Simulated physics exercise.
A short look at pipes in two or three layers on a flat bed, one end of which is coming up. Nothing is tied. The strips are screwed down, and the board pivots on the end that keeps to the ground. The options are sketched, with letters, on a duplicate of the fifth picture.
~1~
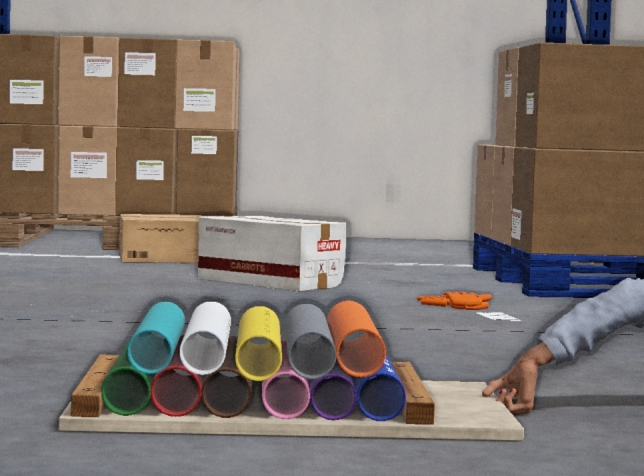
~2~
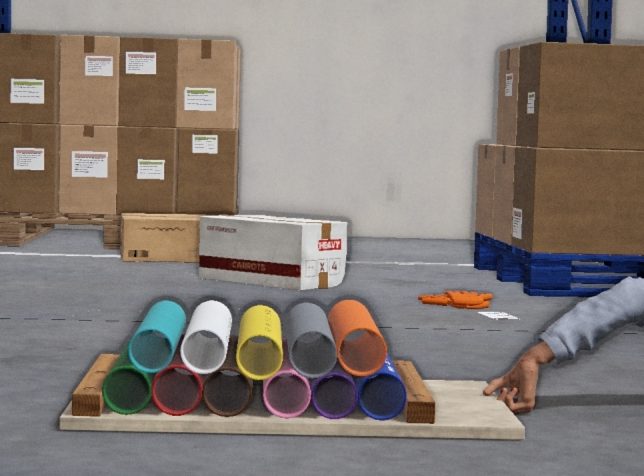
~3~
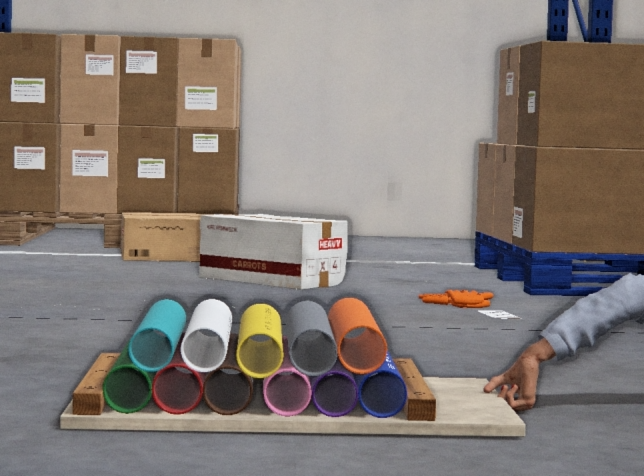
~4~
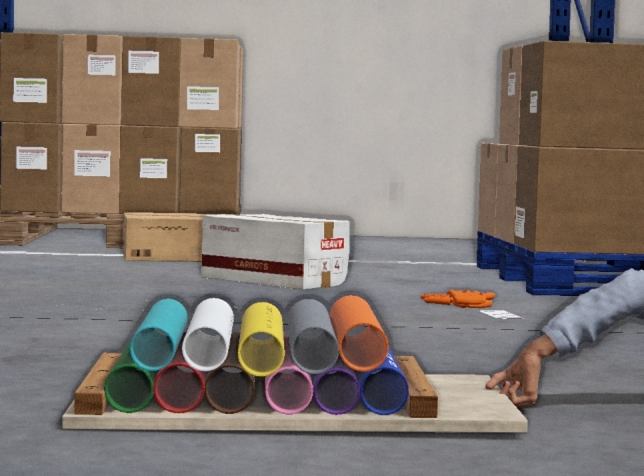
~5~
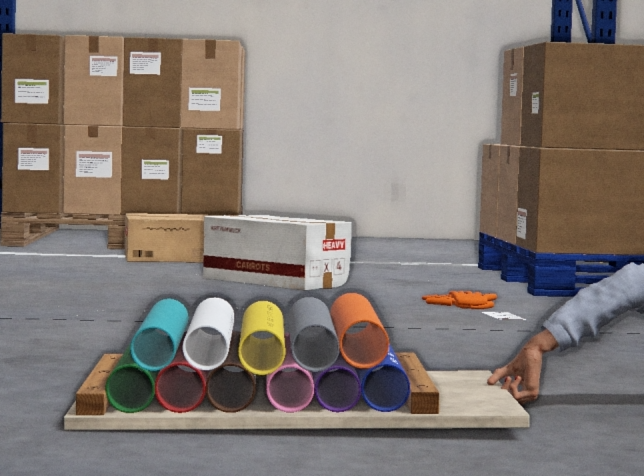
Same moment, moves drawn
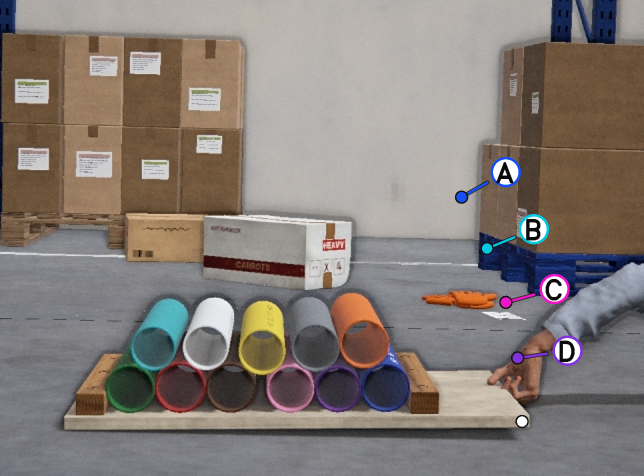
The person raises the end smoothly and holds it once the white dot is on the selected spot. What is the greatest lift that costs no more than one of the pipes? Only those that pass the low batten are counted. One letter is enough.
Stop at B.
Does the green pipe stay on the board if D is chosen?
Yes, with D.
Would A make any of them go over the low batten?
Yes, at A.
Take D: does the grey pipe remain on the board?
Yes, with D.
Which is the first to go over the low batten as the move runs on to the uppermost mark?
The turquoise one.
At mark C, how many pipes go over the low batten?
With C, none.
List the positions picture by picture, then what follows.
Blue pipe (381, 397); grey pipe (312, 355); yellow pipe (259, 358), in the first frame.
Yellow pipe (259, 356); orange pipe (362, 352), in the second frame.
Board (292, 391); purple pipe (335, 394); blue pipe (382, 393); brown pipe (227, 390), in the third frame.
Board (294, 389); green pipe (129, 389); red pipe (179, 388), in the fourth frame.
Board (295, 388); green pipe (130, 389); red pipe (180, 388), in the fifth frame.
On the marked copy, A at (462, 197); B at (487, 249); C at (506, 302); D at (518, 358); the white dot at (522, 422).
Following B. Soon after the start, board at 15°.
Later, board at 24°.
In the end, board at 24°, none over the low batten.
As for the rest, A five over the low batten; C none over the low batten; D none over the low batten.
